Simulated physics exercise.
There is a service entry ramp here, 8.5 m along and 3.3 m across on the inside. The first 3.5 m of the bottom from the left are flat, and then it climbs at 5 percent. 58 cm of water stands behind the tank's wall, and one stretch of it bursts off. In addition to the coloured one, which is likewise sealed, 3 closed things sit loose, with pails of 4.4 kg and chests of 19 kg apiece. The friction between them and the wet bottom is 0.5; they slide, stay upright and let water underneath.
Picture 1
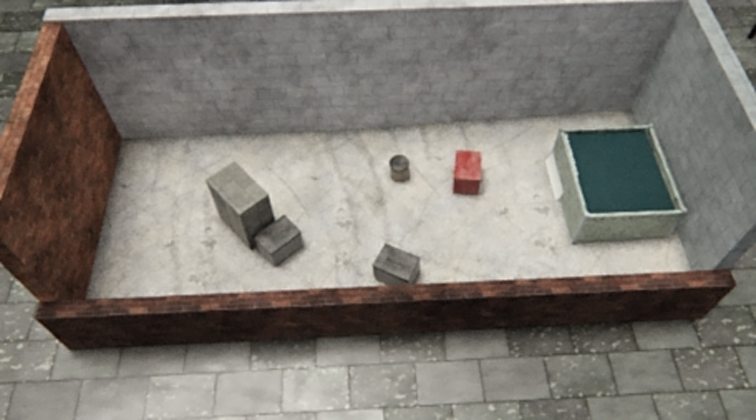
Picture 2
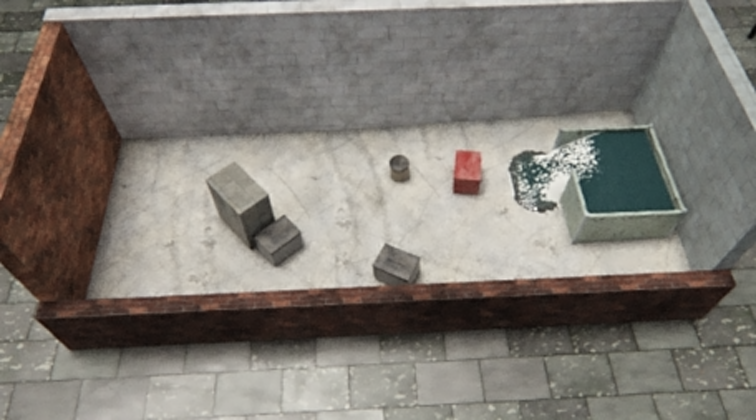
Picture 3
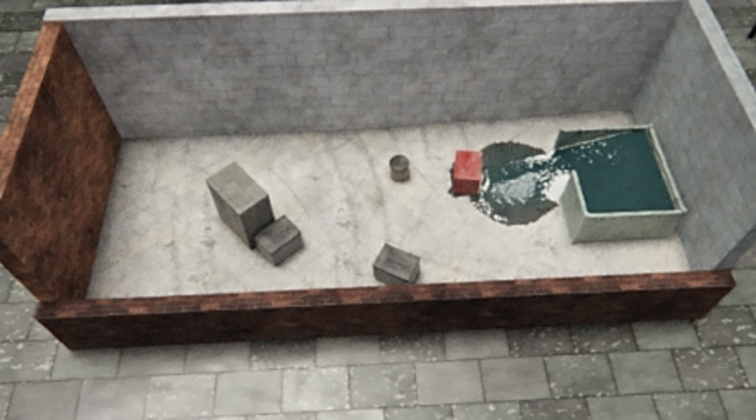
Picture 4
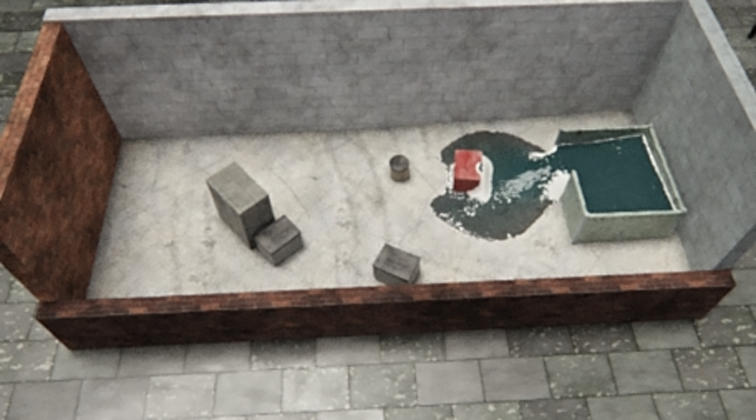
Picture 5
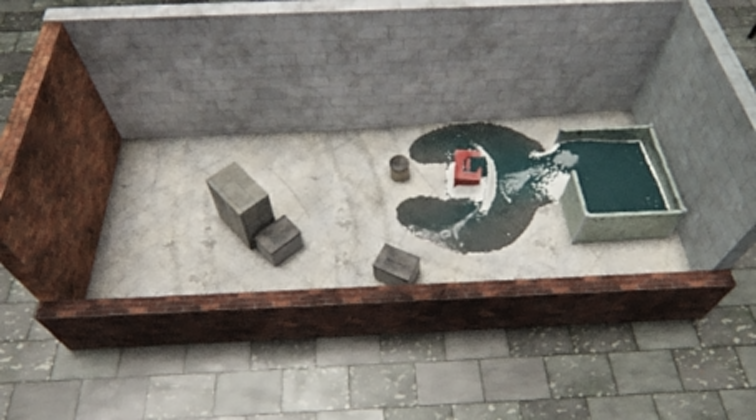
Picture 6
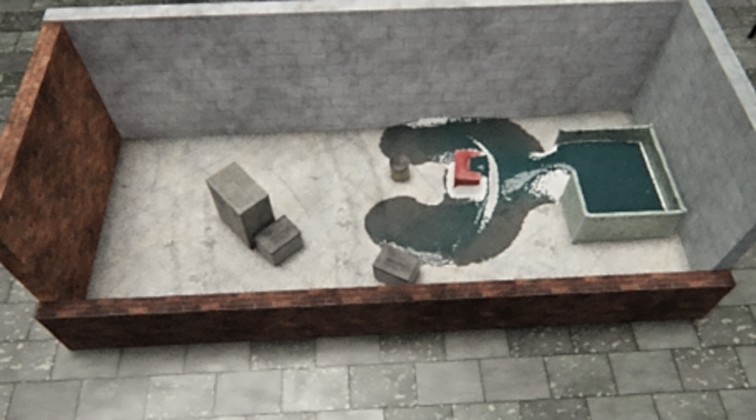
Dark water bursts from the pale tank at the right and spreads leftward across the floor of a walled enclosure, reaching the red block, parting around it and extending to the small round pail, while the grey blocks stay still.
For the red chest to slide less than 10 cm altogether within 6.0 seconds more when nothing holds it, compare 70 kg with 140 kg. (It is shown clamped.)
I expect that only the higher weight holds it.
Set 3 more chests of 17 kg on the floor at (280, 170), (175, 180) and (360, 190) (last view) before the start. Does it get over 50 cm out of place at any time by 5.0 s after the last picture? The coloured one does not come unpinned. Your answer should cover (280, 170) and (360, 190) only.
Respectively beyond that and inside that.
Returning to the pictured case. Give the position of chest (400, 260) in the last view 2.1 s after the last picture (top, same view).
Estimated pixel: Around (268, 280).
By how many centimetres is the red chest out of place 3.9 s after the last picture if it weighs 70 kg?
It would be some 80 cm from its spot.
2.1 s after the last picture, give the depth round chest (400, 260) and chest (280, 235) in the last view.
Some 7 cm at the first, some 5 cm at the second.
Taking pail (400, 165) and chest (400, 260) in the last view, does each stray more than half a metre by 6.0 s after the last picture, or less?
In order: Within the mark, beyond the mark.
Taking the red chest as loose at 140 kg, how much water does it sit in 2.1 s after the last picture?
7 cm, roughly.
Then, 0.4 s after the last picture the red chest would be 57 cm from its start with 70 kg and 0 cm from its start with 140 kg; 14 cm of water round it then.
Then, 2.1 s after the last picture the red chest would be 87 cm from its start with 70 kg and 0 cm from its start with 140 kg; 7 cm of water round it then.
Then, 3.9 s after the last picture the red chest would be 87 cm from its start with 70 kg and 0 cm from its start with 140 kg; 5 cm of water round it then.
Then, 6.0 s after the last picture the red chest would be 87 cm from its start with 70 kg and 0 cm from its start with 140 kg; 3 cm of water round it then.
